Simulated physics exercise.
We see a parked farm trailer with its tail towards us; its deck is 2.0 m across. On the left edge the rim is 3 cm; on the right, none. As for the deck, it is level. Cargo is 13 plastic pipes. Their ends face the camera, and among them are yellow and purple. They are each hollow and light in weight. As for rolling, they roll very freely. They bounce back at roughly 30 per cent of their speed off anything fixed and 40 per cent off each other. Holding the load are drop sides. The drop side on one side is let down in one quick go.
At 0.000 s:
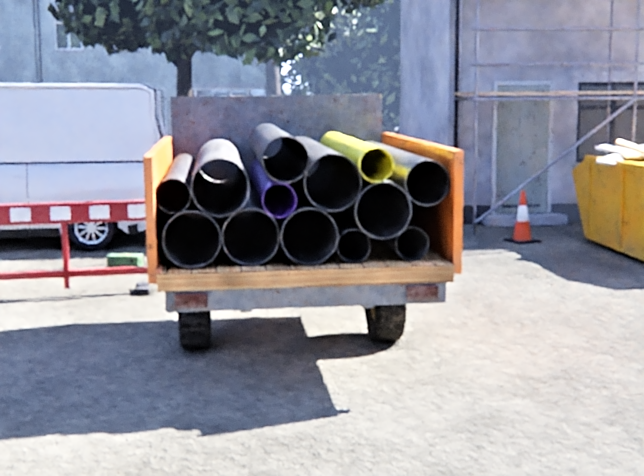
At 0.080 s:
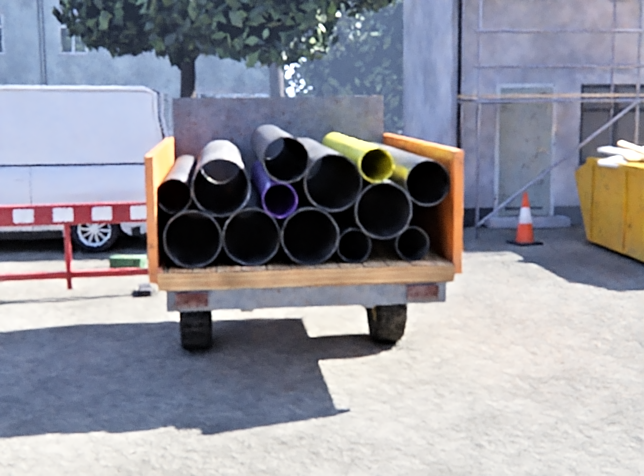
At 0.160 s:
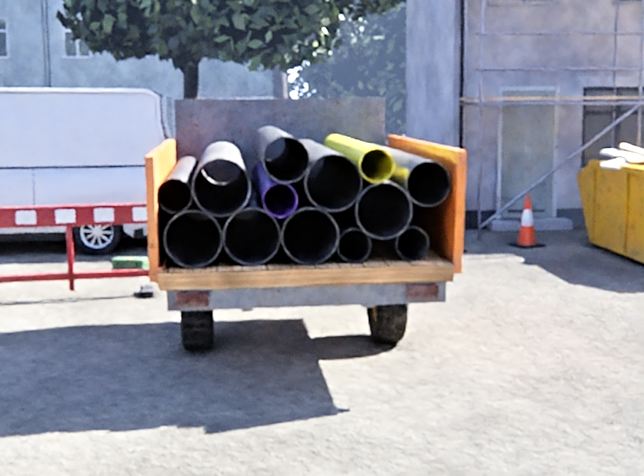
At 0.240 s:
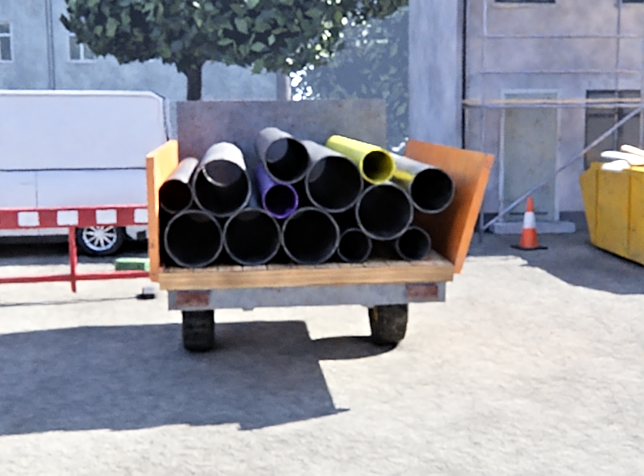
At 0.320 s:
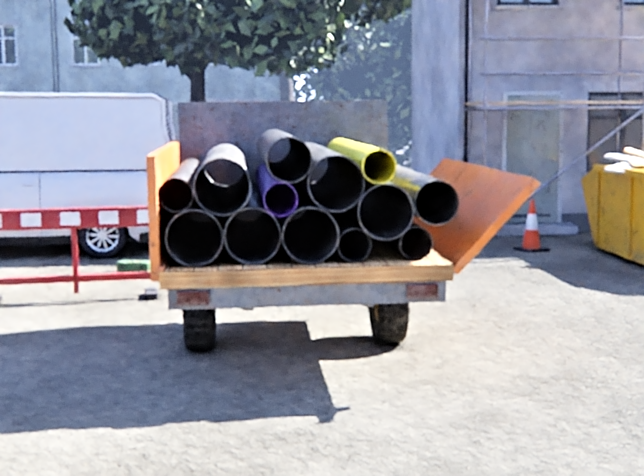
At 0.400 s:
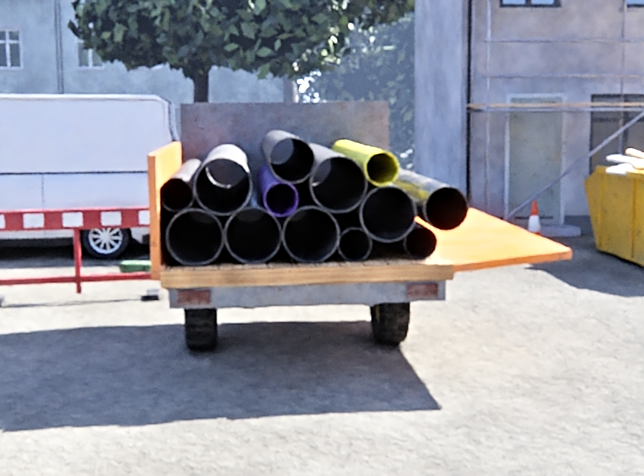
In a sunlit yard, a parked trailer stacked with plastic pipes, its right side board swinging outward and down, the pipes barely shifting.
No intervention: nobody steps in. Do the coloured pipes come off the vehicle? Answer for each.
Yellow pipe: Comes off; purple: Does not.
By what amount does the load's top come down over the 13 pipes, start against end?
Comparing start and end, it's lower by about 15 cm.
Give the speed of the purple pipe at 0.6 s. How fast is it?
Close to 0.0 m/s then.
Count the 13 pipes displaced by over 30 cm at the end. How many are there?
If you add them all up, you get 9.
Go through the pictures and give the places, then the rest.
In the first frame, yellow (376, 165), purple (280, 201); both sides upright; the deck is level; 5 of the 13 make up the bottom layer.
In the second frame, yellow (376, 165), purple (280, 201); sides still shut.
In the third frame, yellow (377, 165), purple (280, 201); both sides upright.
In the fourth frame, yellow (377, 166), purple (281, 201); right board out by 15°, tip at (488, 160).
In the fifth frame, yellow (379, 167), purple (281, 200); right board out by 45°, tip at (533, 185).
In the sixth frame, yellow (382, 169), purple (281, 200); right board out by 85°, tip at (566, 254).
By 0.6 s, yellow is up on others, 40 cm from the right edge, rolling right; purple is up on others, 85 cm from the left edge; 1 gone from the deck.
By 0.8 s, yellow is up on others, 25 cm from the right edge, rolling right; as before, purple; 2 gone from the deck.
By 1.0 s, yellow is up on others, 5 cm from the right edge, rolling right; as before, purple; 2 gone from the deck.
By 1.2 s, yellow is dropping off the right side; as before, purple; 3 gone from the deck.
Finally (7.2 s), yellow is on the ground to the right; purple is on the deck, 100 cm from the right edge; 6 gone from the deck.
